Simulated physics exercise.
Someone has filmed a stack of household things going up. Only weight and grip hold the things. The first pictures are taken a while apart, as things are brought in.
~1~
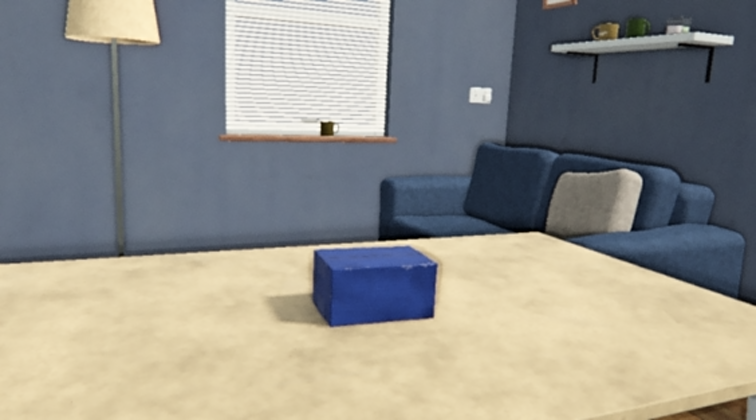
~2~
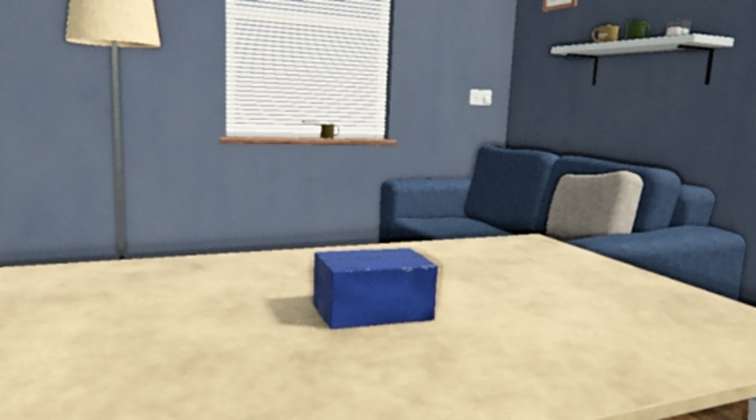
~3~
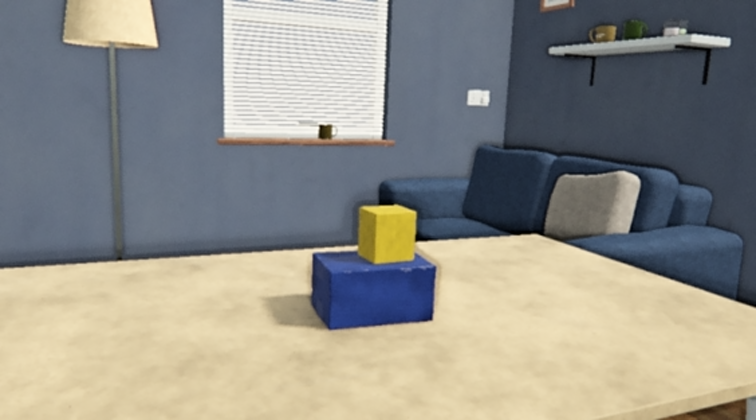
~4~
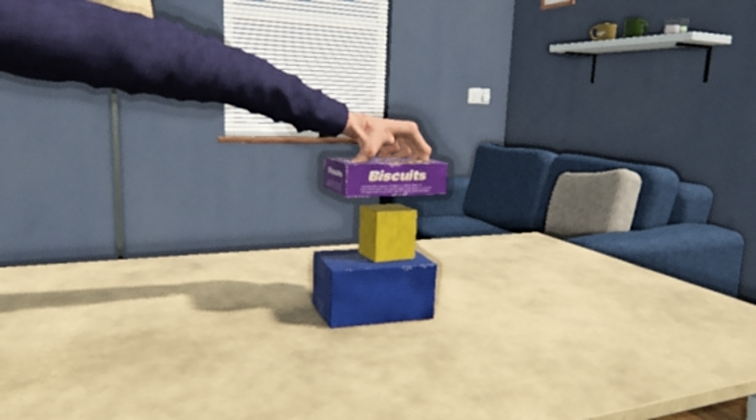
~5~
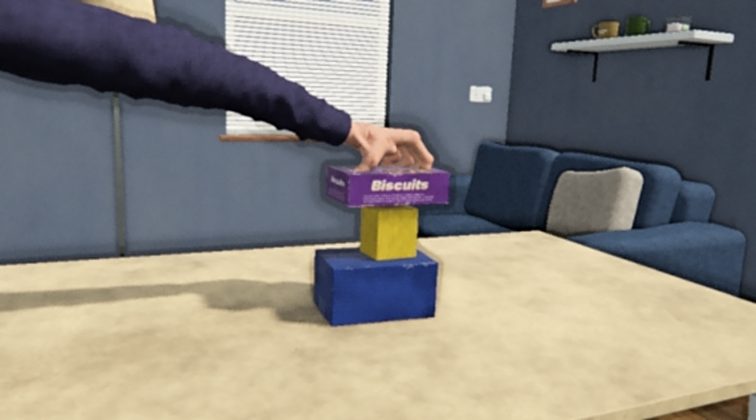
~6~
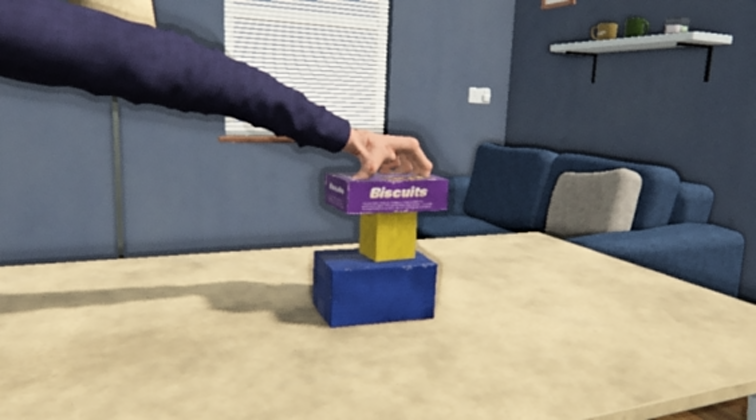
A hand lowers a purple biscuit packet onto a yellow block above a blue box.
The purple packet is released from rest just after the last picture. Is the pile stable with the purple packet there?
As it turns out, it stays up.
Then, 0.20 s later than the last frame, all is still.
Then, 0.60 s later than the last frame, purple packet resting near (386, 192).
When it is over, all 3 as before. End places, in pixels of the last picture, purple packet near (386, 192). The pile holds.
